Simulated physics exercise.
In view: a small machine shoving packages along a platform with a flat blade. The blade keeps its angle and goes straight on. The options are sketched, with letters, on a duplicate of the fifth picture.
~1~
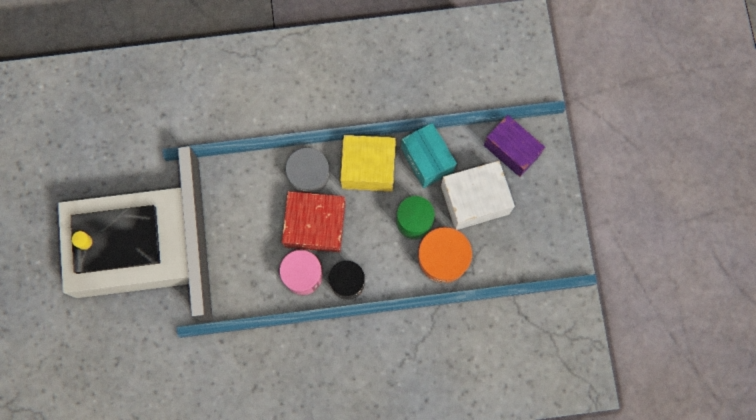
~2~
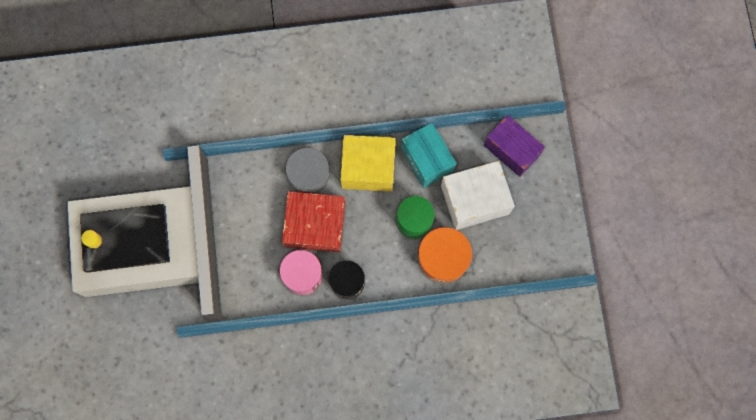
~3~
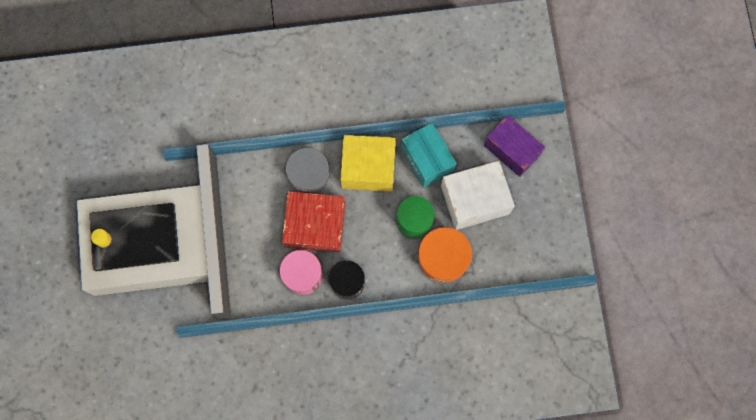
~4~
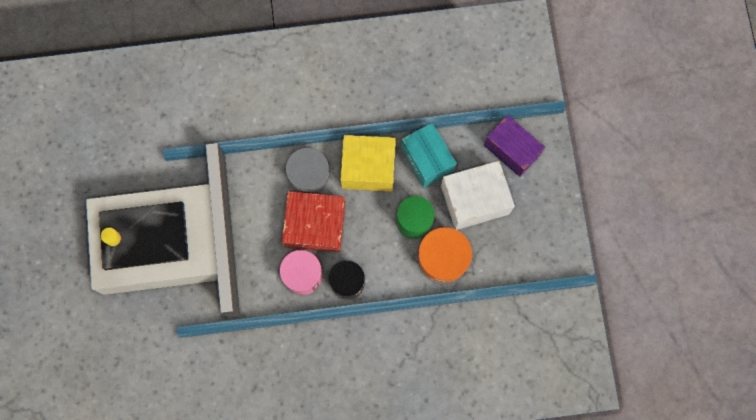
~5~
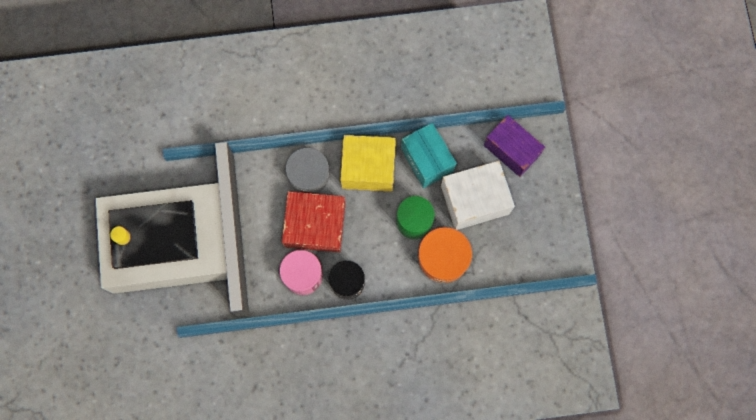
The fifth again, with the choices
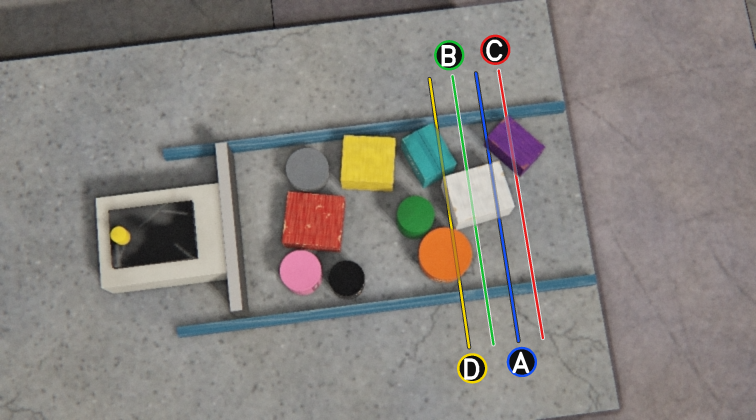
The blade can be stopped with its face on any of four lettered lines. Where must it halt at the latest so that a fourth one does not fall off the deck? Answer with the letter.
Stop at A.
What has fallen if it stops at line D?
The purple crate goes over.
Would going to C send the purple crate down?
Yes.
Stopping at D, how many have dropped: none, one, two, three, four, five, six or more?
In all, one.
On the copy, A at (497, 203); B at (472, 206); C at (520, 200); D at (449, 209).
On A. First, robot (259, 221); turquoise box (438, 154); black pail (392, 281).
Then, robot (355, 209); purple crate (570, 139); white crate (546, 187).
Finally, robot (429, 200); turquoise box over the edge; white crate over the edge; three fallen.
By contrast, B is within the limit but short; C drops five; D is within the limit but short.
